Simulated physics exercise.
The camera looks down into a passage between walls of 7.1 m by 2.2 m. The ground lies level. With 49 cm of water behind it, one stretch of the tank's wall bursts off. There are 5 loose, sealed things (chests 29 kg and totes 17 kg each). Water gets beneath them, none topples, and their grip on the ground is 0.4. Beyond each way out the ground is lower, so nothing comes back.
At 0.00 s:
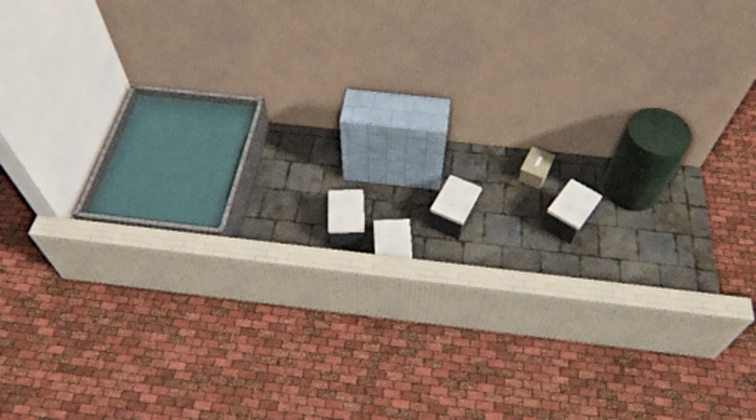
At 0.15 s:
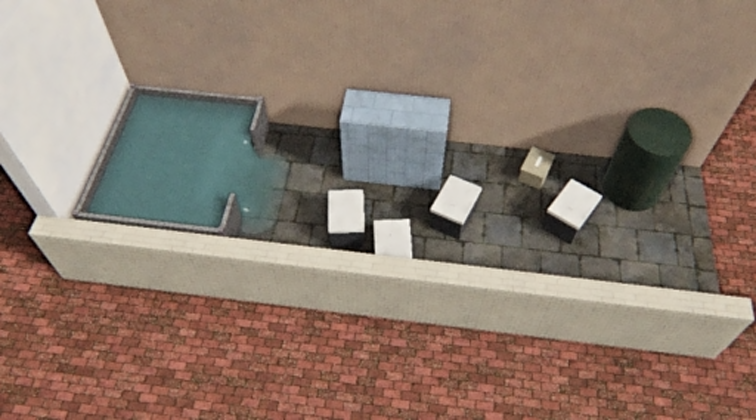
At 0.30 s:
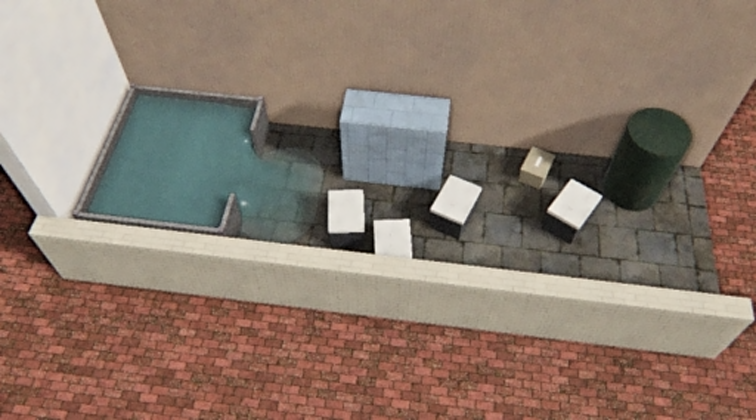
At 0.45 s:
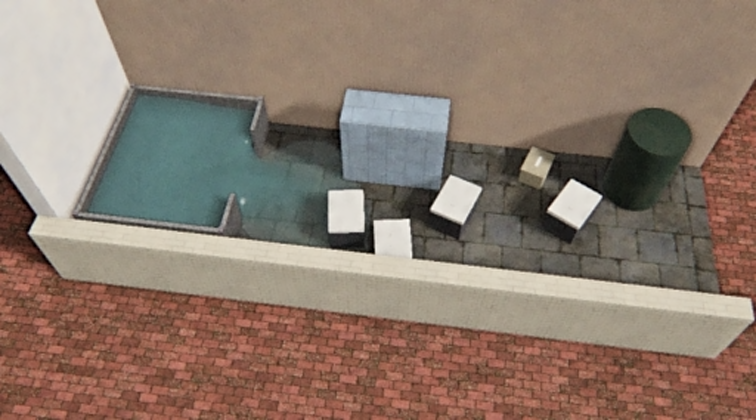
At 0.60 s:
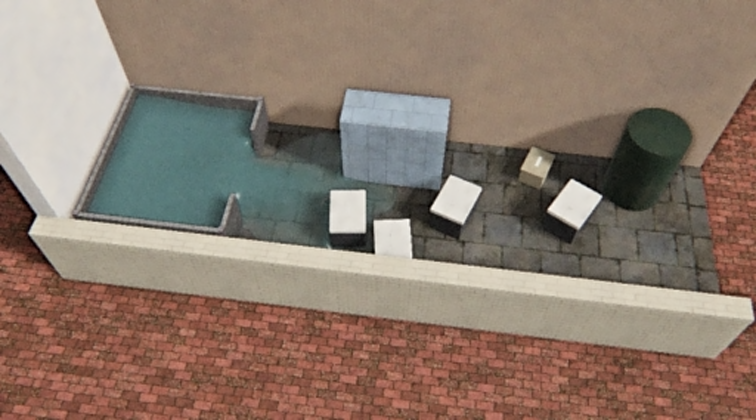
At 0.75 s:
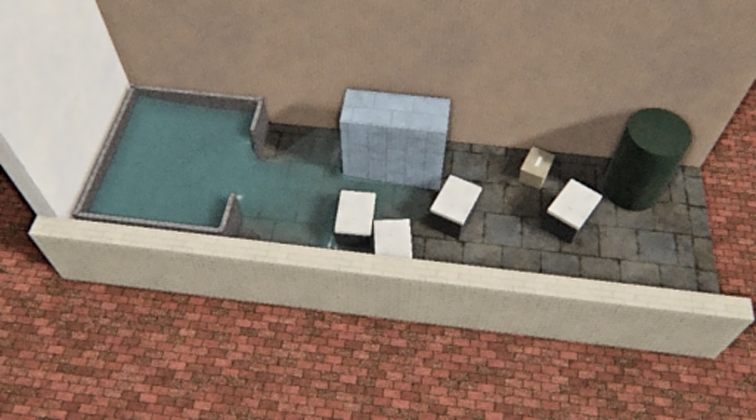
Water pours through a gap in the tank's wall, spreads right and nudges one white-topped box.
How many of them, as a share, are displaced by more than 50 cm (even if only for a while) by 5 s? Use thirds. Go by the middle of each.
Share: At least two thirds.
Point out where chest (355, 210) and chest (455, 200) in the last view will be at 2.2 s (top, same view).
Around (484, 209) and (547, 236).
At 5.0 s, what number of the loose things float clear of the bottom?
0 of them.
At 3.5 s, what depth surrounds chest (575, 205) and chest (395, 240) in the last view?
About 6 and 9 cm.
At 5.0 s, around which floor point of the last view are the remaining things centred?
Around (649, 232).
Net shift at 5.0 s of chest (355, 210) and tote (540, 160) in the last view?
In that order: 400 cm, 50 cm.
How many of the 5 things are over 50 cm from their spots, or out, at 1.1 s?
0 of them.
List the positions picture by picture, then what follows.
A chest at (346, 210) rests on the ground; a chest at (393, 241), on the bottom; water covers 2.9 m2; 0 of 5 have shifted, in the first frame.
A chest at (346, 210) rests on the ground; a chest at (393, 241) rests on the ground; 3.4 m2 under water; 0 of 5 have shifted, in the second frame.
A chest at (346, 210) rests on the ground; a chest at (393, 241), on the bottom; water covers 4.0 m2; 0 of 5 have shifted, in the third frame.
A chest at (346, 210), on the bottom; a chest at (393, 241), on the bottom; 4.6 m2 under water; 0 of 5 have shifted, in the fourth frame.
A chest at (348, 210), on the bottom; a chest at (393, 241), on the bottom; water covers 5.1 m2; 0 of 5 have shifted, in the fifth frame.
A chest at (355, 211), on the bottom, 11 cm from its start; a chest at (393, 241), on the bottom; 5.5 m2 under water; 1 of 5 have shifted, in the sixth frame.
After 1.1 s 0 of 5 are over 50 cm from their spots; 0 afloat.
After 2.2 s 3 of 5 are over 50 cm from their spots; 0 afloat.
After 3.5 s 5 of 5 are over 50 cm from their spots; 1 afloat.
After 5.0 s 4 of 5 are over 50 cm from their spots, and 5 have been at some point; 0 afloat.
